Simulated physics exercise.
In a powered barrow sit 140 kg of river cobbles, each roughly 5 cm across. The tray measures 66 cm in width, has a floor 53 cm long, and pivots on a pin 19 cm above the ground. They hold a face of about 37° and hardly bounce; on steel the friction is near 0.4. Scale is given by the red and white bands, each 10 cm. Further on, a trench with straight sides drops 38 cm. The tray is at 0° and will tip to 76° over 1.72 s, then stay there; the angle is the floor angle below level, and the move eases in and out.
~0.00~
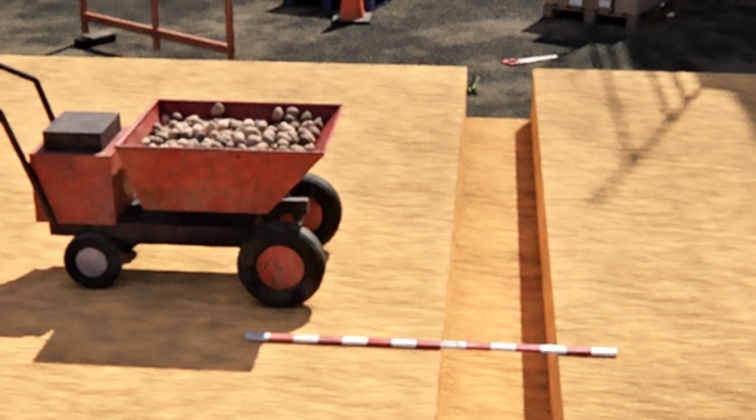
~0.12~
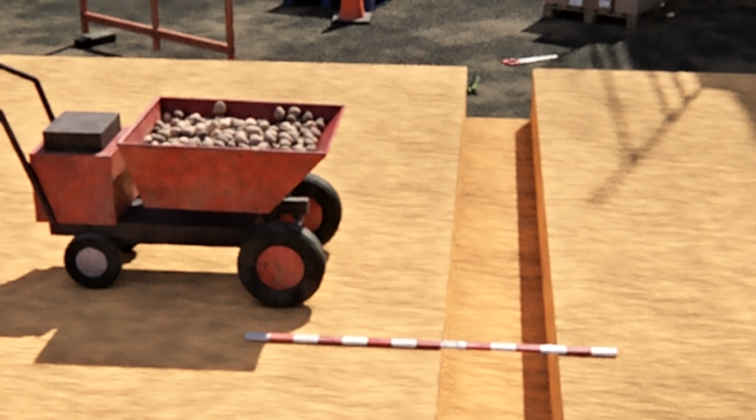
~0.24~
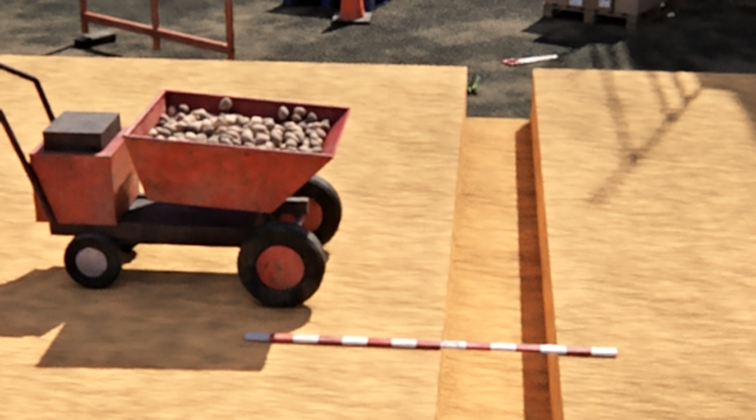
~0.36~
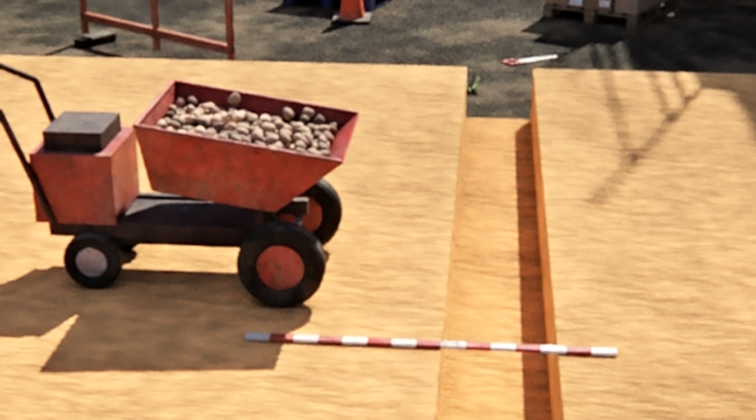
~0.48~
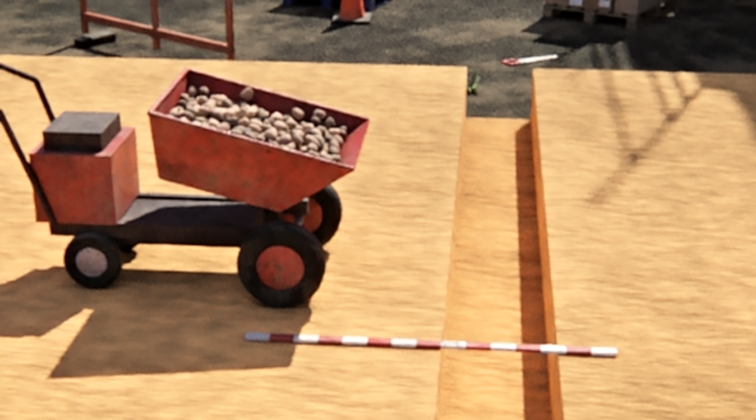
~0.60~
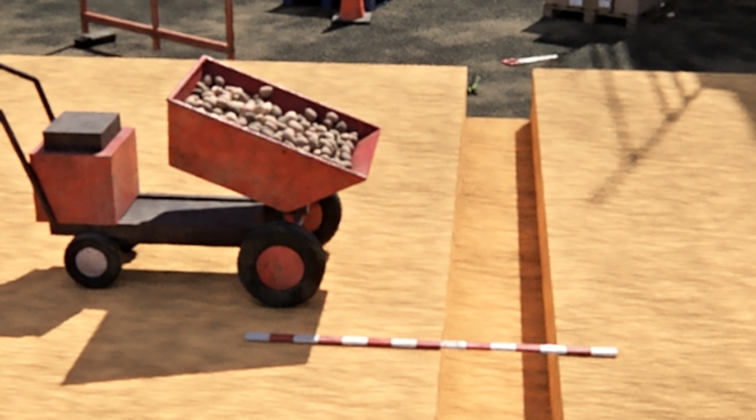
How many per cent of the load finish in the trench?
About 84 per cent.
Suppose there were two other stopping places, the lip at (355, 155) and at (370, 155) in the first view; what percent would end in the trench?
The first gives about 100 percent and the second about 100 percent.
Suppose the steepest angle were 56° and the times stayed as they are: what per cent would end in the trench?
Expect roughly 50 per cent.
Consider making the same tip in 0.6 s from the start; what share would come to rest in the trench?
Then some 90 per cent would.
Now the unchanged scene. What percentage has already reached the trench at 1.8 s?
Roughly 55 percent of the load.
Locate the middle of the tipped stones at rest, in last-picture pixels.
Resting centre: About (494, 343).
After 1.3 s the floor is at 64°; 98 % in the tray, 2 % short of the trench; the foremost stones are at (443, 258).
After 1.8 s the floor is at 76°; 32 % in the tray, 12 % short of the trench, 56 % in the trench; the foremost stones are at (544, 352).
After 2.2 s the floor is at 76°; 9 % in the tray, 14 % short of the trench, 77 % in the trench; the foremost stones are at (545, 367).
After 4.1 s the floor is at 76°; 1 % in the tray, 15 % short of the trench, 84 % in the trench; the foremost stones are at (545, 367).
